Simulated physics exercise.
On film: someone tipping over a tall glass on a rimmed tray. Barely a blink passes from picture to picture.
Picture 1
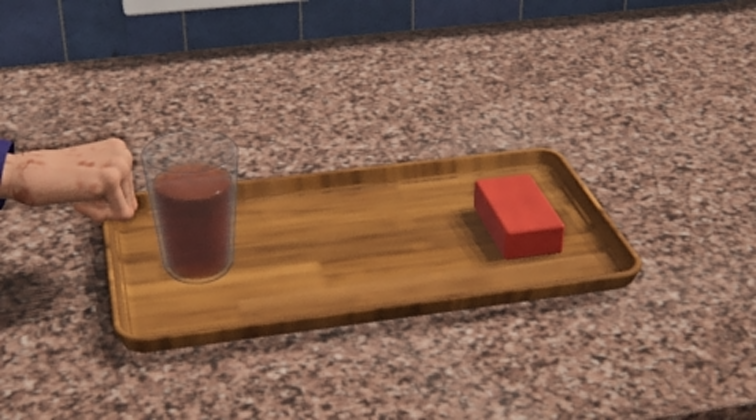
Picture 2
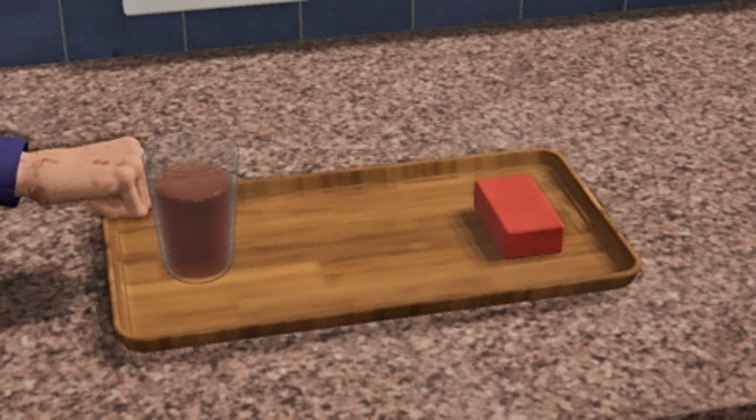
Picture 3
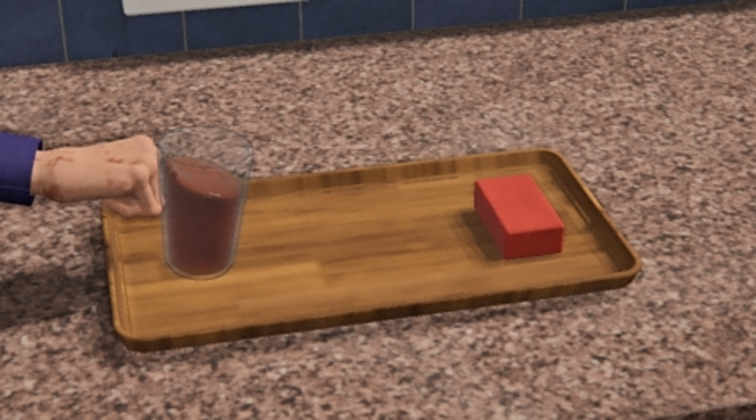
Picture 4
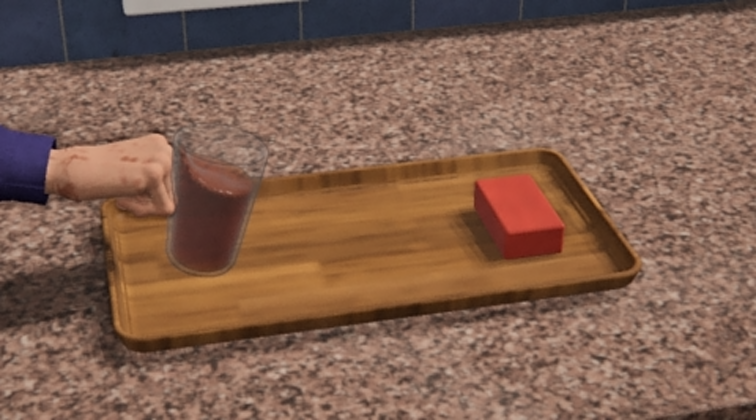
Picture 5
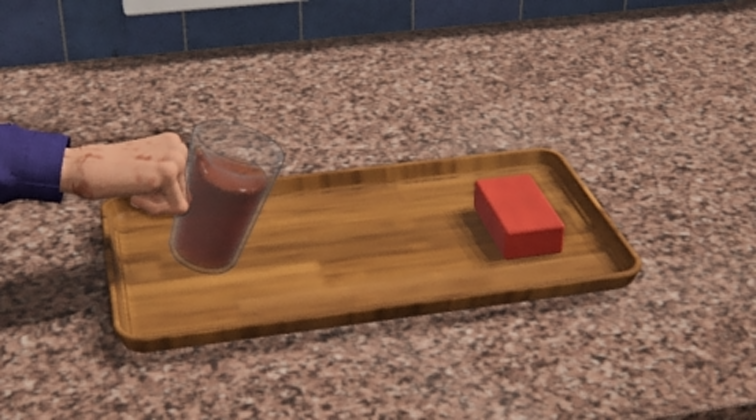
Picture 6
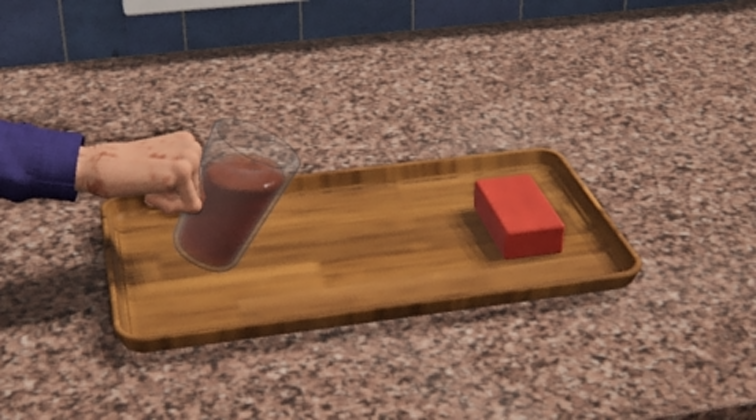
A hand pushes a tall glass of tea, tilting it rightward on a wooden tray.
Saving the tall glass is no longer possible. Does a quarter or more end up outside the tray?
No - looks like less than a quarter spills past the tray's edge.
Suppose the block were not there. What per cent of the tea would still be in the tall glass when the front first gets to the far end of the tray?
45 %.
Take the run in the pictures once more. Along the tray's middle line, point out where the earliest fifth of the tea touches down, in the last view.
Roughly at pixel (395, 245) in the last picture.
A moment on, the tall glass lies on its side and 96 per cent is in the glass, 0 on the tray and 4 above or beyond its rim.
Next, the tall glass lies on its side and 57 per cent is in the glass, 32 on the tray and 11 above or beyond its rim.
Then the tall glass lies on its side and 31 per cent is in the glass, 49 on the tray and 20 above or beyond its rim.
Later the tall glass lies on its side and 15 per cent is in the glass, 76 on the tray and 8 above or beyond its rim.
At rest 92 per cent is held by tray and glass, 8 is off the tray.
